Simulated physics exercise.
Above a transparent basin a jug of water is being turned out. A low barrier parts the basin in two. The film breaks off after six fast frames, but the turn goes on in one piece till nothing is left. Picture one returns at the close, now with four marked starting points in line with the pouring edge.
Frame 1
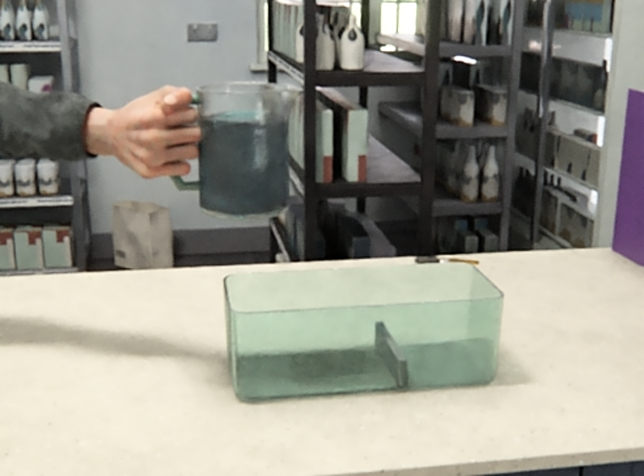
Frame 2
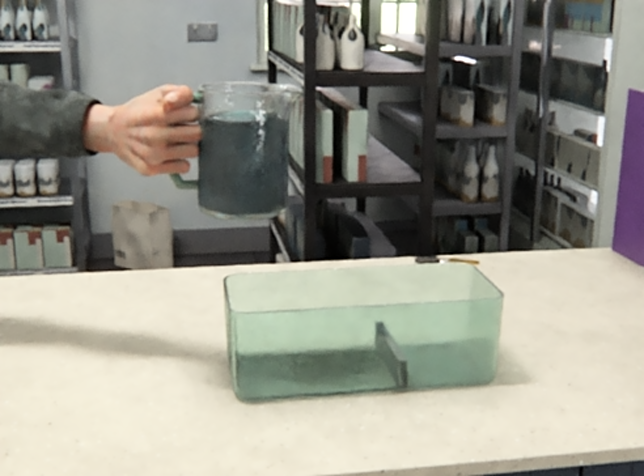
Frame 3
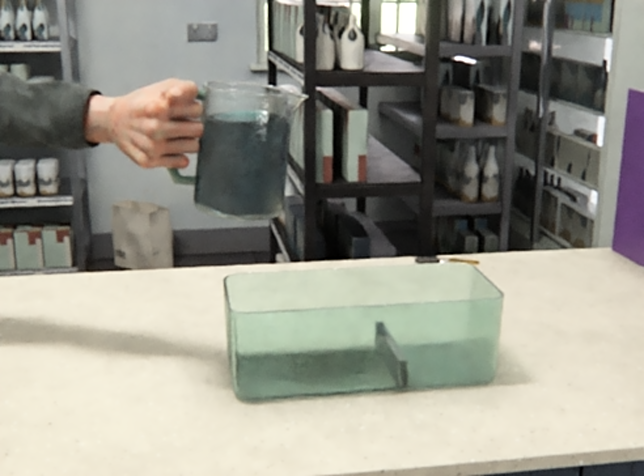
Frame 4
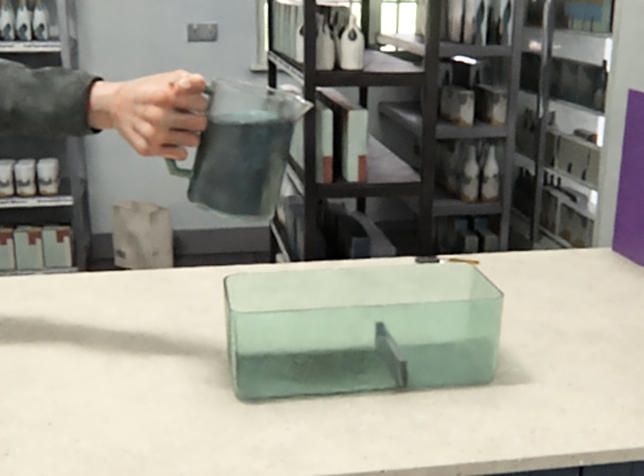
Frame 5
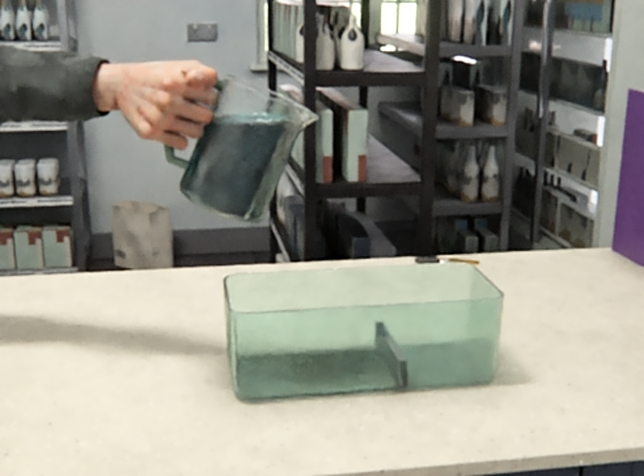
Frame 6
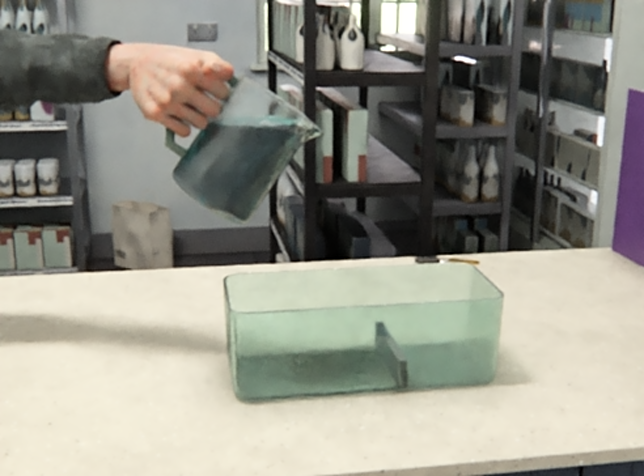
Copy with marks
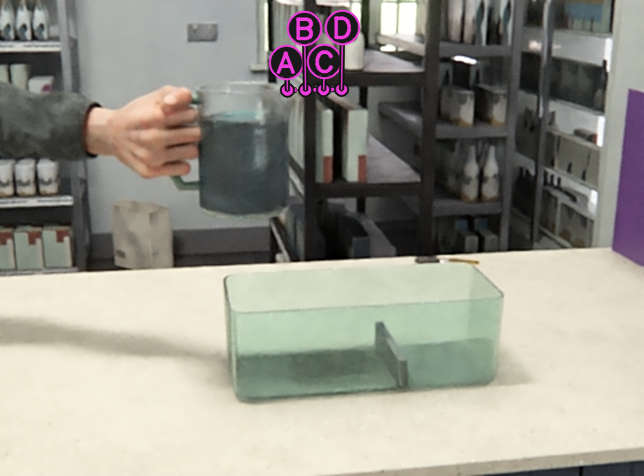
A hand in a dark grey sleeve holds a clear jug of dark bluish water at the left, above a pale counter seen from the front and slightly above, with shelves of bottles and boxes behind. A transparent green-tinted basin, parted by a low dark barrier, sits below with shallow water on both sides. The hand first holds the jug upright, then tilts it steadily rightward, while the camera stays still.
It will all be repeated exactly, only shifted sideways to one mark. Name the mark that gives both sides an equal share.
The best dot is C.
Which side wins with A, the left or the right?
More ends on the left.
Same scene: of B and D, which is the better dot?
D it is.
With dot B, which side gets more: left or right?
The left one.
On the marked copy, A at (287, 90); B at (305, 89); C at (323, 89); D at (341, 89).
For dot A, about 87 % ends left of the wall and 7 % right of it; 6 % is lost outside.
For dot B, about 75 % ends left of the wall and 20 % right of it; 4 % is lost outside.
For dot C, about 48 % ends left of the wall and 49 % right of it.
For dot D, about 35 % ends left of the wall and 63 % right of it.
